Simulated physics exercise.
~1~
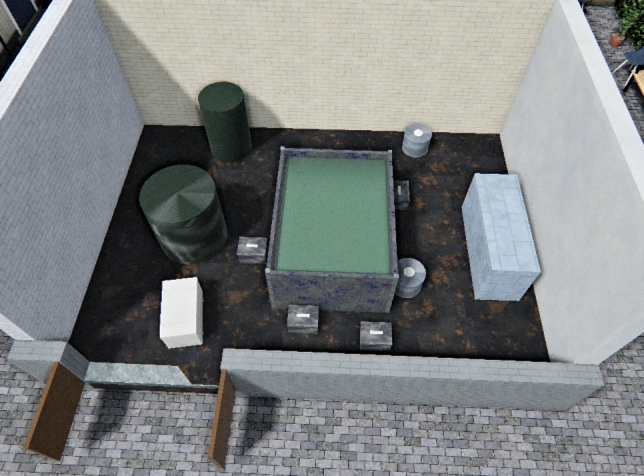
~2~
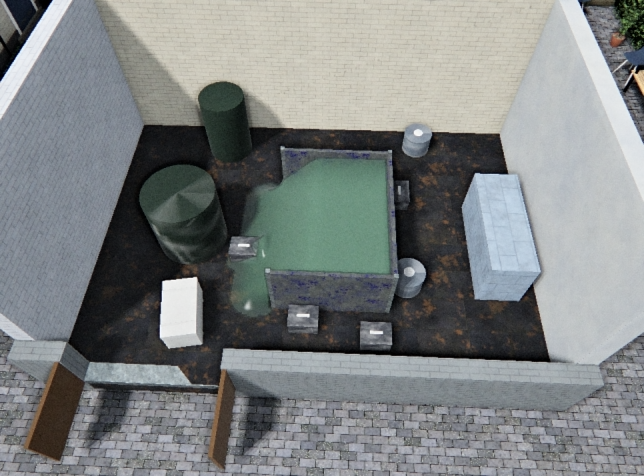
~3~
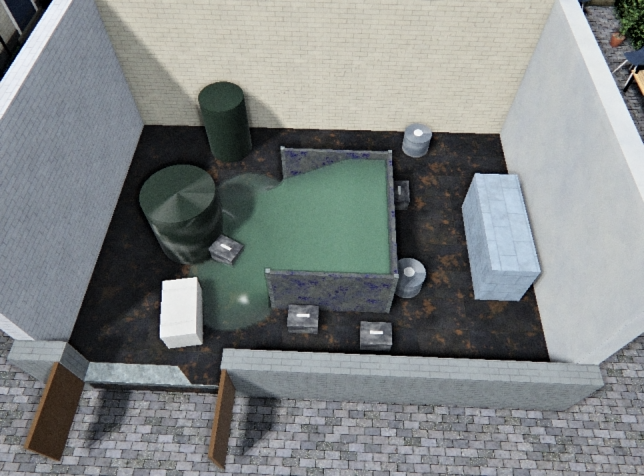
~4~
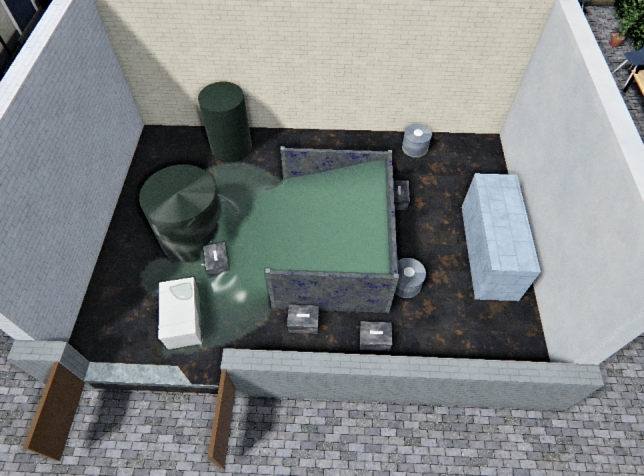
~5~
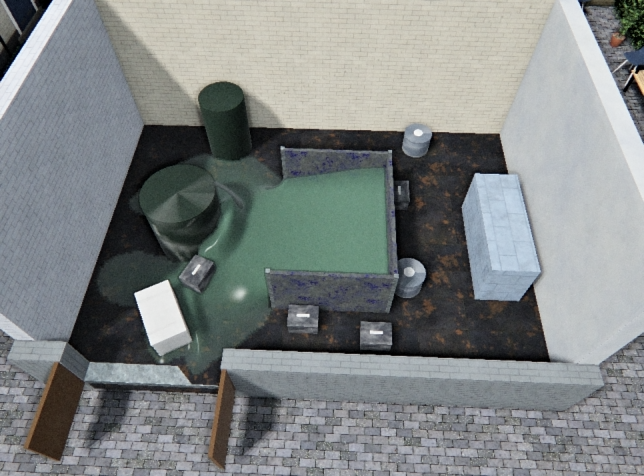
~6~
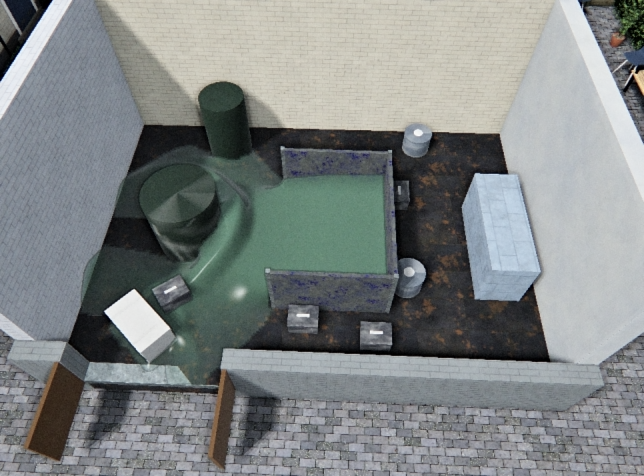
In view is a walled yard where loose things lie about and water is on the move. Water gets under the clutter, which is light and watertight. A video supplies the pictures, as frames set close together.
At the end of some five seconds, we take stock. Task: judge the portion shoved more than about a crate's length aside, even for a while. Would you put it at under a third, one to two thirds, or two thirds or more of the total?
I would put it at one to two thirds of the total.
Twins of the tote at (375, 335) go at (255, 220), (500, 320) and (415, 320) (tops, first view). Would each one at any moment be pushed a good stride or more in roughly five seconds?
Listed in sequence, the answers are displaced a stride, remains nearby and remains nearby.
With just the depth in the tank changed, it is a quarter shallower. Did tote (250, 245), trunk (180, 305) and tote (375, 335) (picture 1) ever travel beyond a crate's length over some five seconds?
Going through them in turn, I'd say got there, then got there, then never got there.
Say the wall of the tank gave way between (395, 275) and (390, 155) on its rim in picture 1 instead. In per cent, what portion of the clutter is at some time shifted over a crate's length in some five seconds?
Near 90 %.
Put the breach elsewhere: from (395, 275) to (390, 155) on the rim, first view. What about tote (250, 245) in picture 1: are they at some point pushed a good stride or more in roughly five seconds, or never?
Lab note - this item: Full stretch not covered.
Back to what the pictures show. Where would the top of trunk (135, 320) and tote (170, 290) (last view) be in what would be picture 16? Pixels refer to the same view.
Estimated: (89, 354); (130, 320).
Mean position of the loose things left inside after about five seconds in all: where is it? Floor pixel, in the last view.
What remains is centred near (375, 258).
A moment on, 2 of 8 are well off their spots; 1 afloat.
Next, 2 of 8 are well off their spots; 2 afloat.
Later, 2 of 8 are well off their spots; 1 afloat.
In the end, 4 of 8 are well off their spots, and 4 have been at some point; 1 afloat.
